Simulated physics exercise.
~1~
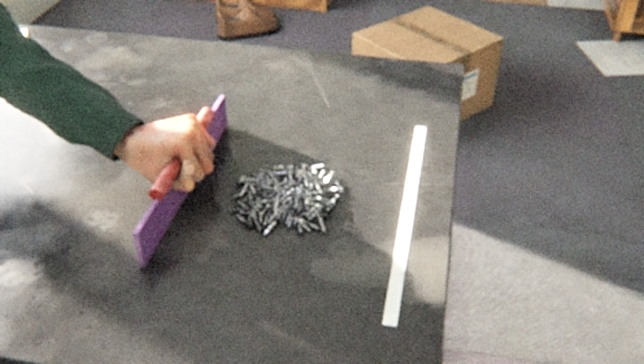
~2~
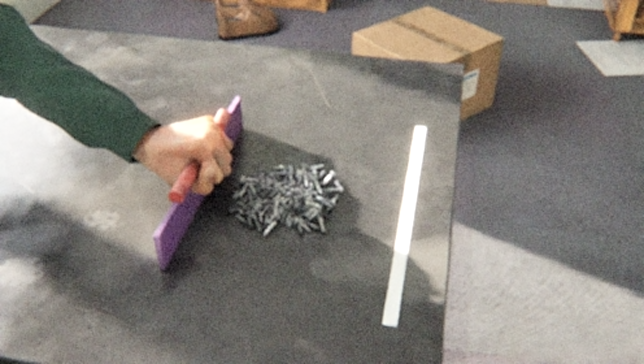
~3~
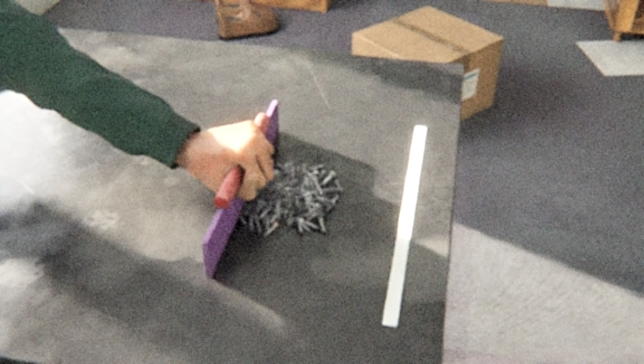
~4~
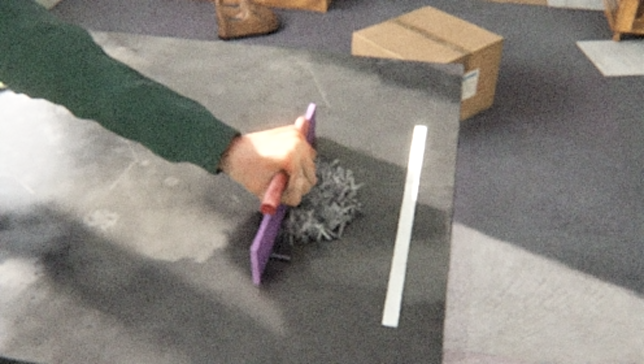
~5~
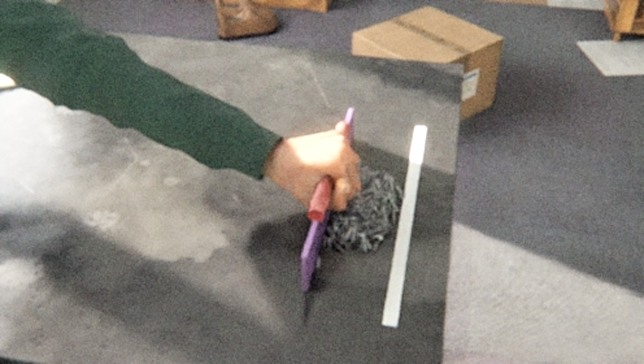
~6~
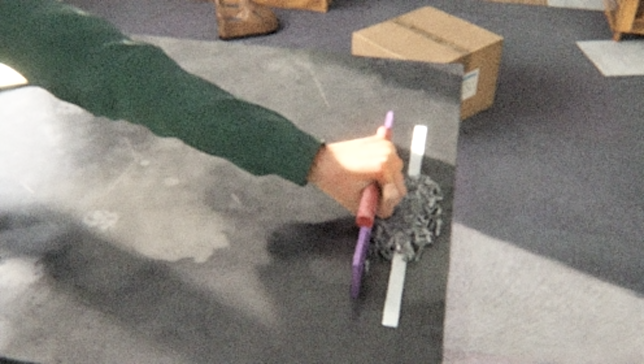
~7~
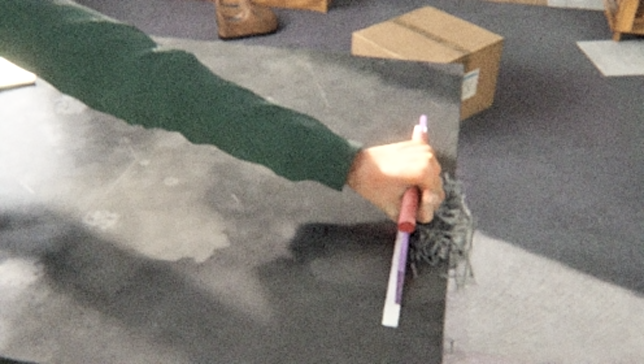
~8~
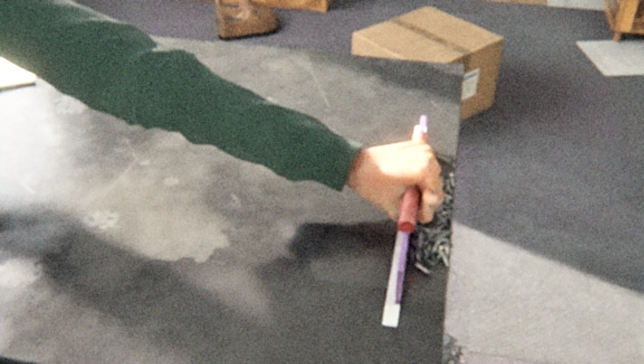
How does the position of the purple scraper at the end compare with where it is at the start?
At the start the scraper is on the left part of the table, to the left of the heap and well away from the white tape. By the end it is much farther right, resting at the white tape near the table's edge.
